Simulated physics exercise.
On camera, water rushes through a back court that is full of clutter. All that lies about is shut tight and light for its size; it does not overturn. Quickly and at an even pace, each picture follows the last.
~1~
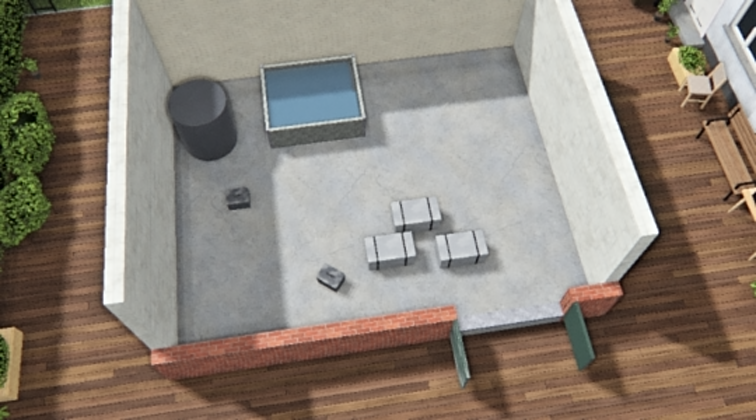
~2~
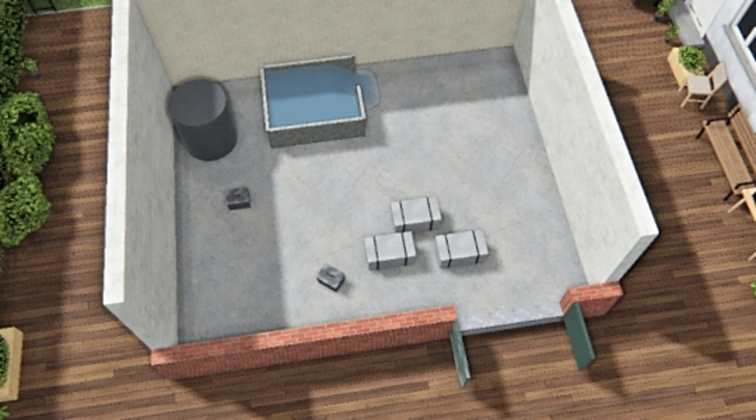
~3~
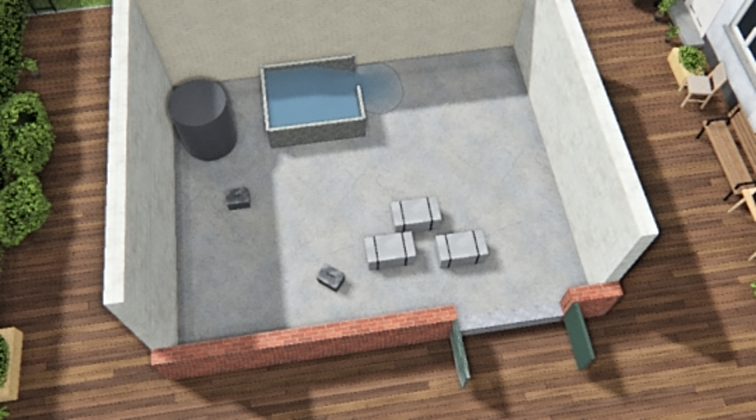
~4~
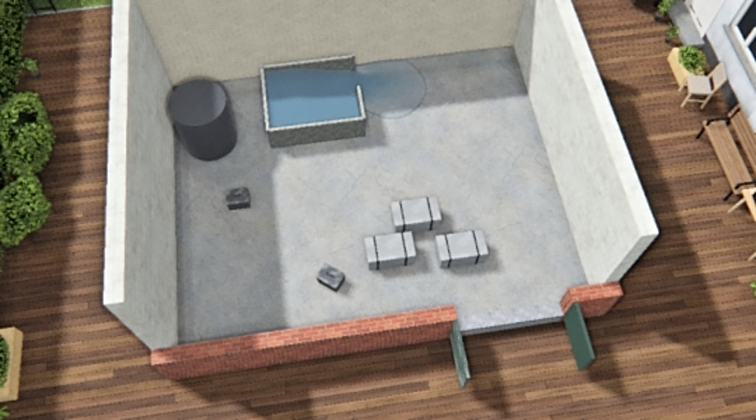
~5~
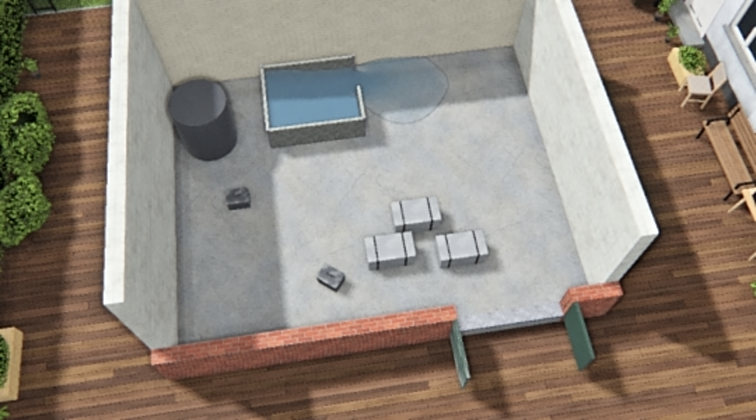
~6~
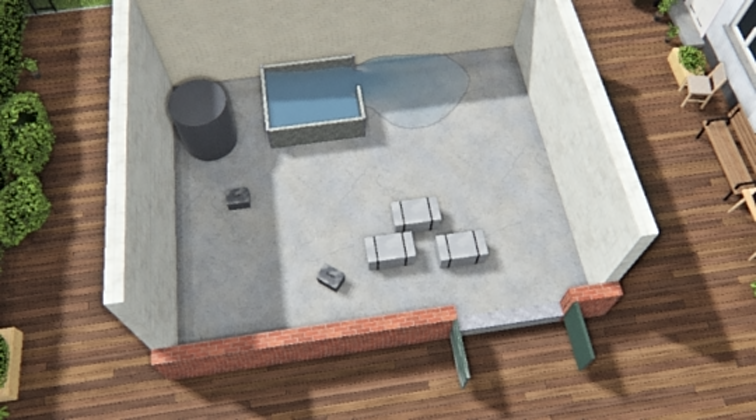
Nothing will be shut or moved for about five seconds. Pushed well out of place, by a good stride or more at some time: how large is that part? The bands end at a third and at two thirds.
Smaller than a third.
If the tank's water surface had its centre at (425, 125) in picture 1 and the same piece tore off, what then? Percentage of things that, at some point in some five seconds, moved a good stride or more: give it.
Roughly 0 per cent.
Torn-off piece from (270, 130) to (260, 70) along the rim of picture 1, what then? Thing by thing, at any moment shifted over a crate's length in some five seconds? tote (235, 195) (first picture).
Lab note - this item: Full stretch covered.
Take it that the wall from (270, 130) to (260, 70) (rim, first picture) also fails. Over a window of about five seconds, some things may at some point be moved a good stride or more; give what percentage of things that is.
That should be close to 20 percent.
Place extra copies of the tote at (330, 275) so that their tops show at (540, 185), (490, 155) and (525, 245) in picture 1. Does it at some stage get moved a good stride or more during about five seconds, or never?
First driven off; second driven off; third driven off.
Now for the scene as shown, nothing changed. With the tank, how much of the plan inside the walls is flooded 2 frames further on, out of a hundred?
Estimate: Near 20 %.
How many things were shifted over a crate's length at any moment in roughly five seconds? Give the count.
By my count, 0.
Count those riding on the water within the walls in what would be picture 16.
Exactly 0.
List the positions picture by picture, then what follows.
The first frame shows a tote at (237, 196), on the bottom; a tote at (331, 275) rests on the ground; 0 of 5 have shifted.
The second frame shows a tote at (237, 196) rests on the ground; a tote at (331, 275) rests on the ground; 0 of 5 have shifted.
The third frame shows a tote at (237, 196) rests on the ground; a tote at (331, 275), on the bottom; 0 of 5 have shifted.
The fourth frame shows a tote at (237, 196), on the bottom; a tote at (331, 275) rests on the ground; 0 of 5 have shifted.
The fifth frame shows a tote at (237, 196), on the bottom; a tote at (331, 275) rests on the ground; 0 of 5 have shifted.
The sixth frame shows a tote at (237, 196) rests on the ground; a tote at (331, 275) rests on the ground; 0 of 5 have shifted.
A moment on, 0 of 5 are well off their spots; 0 afloat.
Next, 0 of 5 are well off their spots; 0 afloat.
Later, 0 of 5 are well off their spots; 0 afloat.
In the end, 0 of 5 are well off their spots, and 0 have been at some point; 0 afloat.
